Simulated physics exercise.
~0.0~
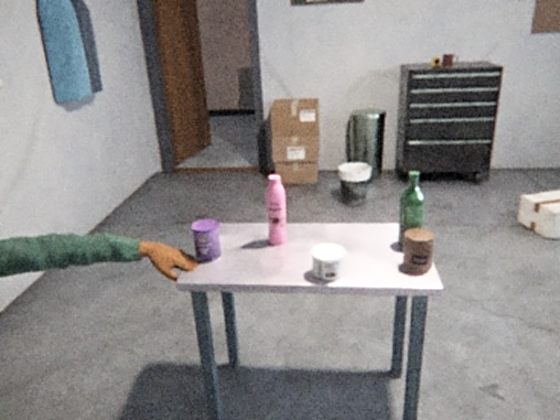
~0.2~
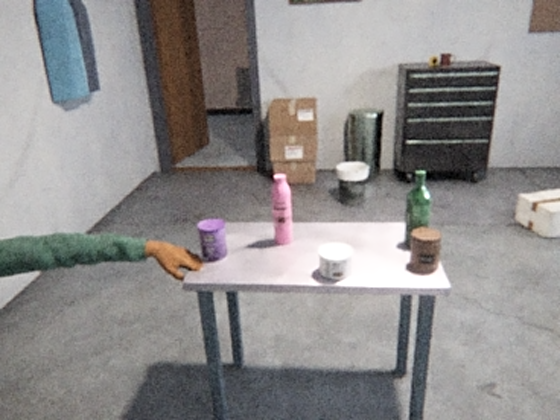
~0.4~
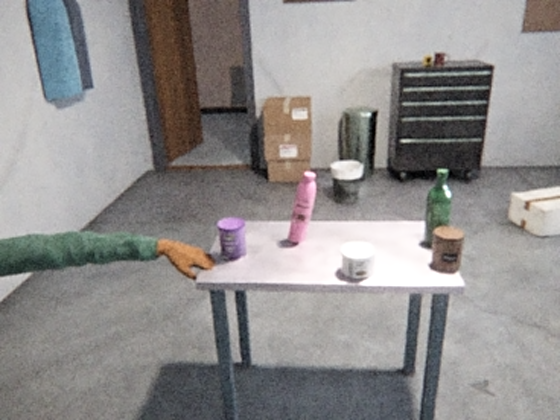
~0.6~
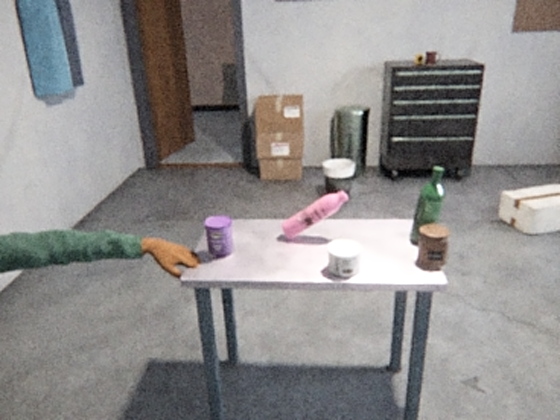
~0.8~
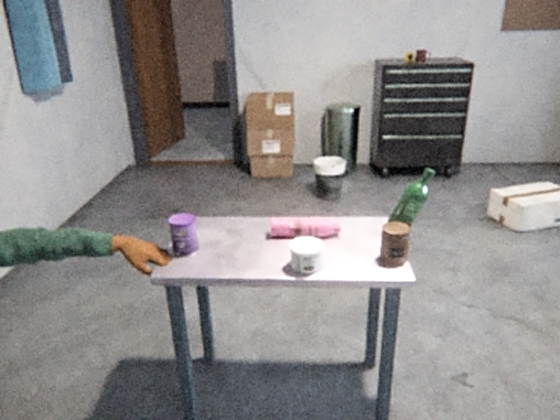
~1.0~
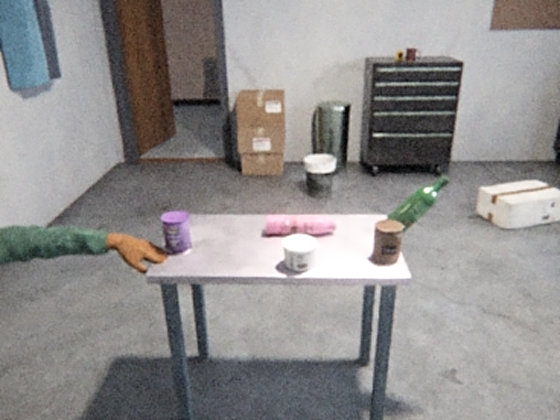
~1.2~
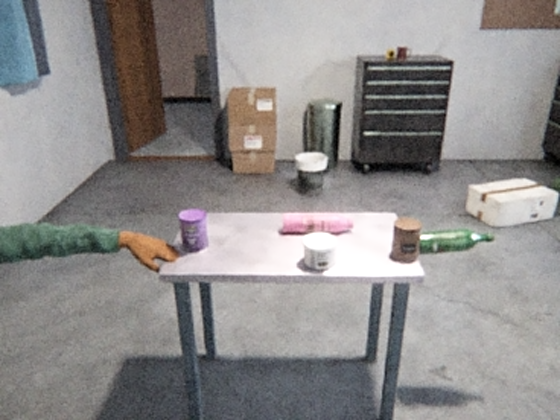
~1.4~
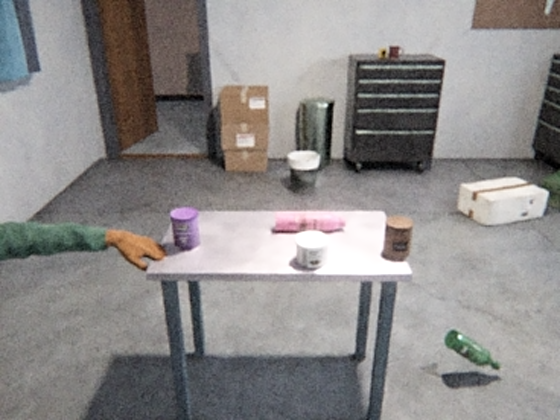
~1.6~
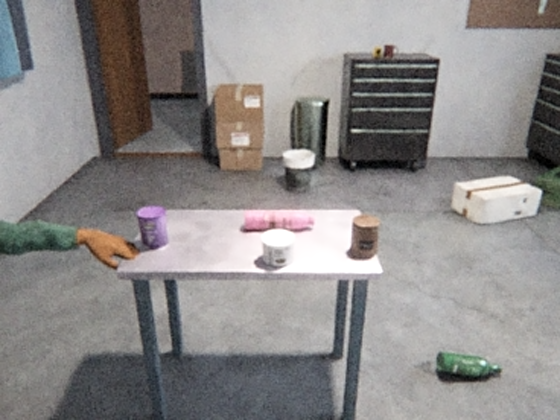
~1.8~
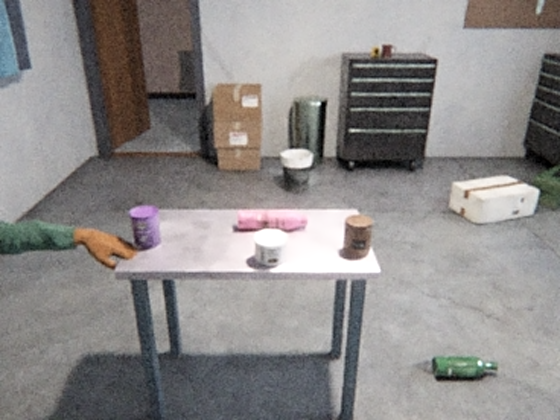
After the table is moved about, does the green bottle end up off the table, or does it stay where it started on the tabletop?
It ends up off the table. It tips over the right edge and finishes lying on its side on the floor.
The clip opens on a small table in a garage-like room, with a green-sleeved hand at its left edge and a purple tin, pink bottle, white tub, green bottle and brown jar on top. As the table shifts, the pink bottle leans to the right and drops onto its side on the tabletop. The green bottle then tilts right, goes over the right edge and falls, turning upside down on the way. It ends lying on its side on the floor, while the pink bottle lies on the table and the tin, tub and jar remain upright.
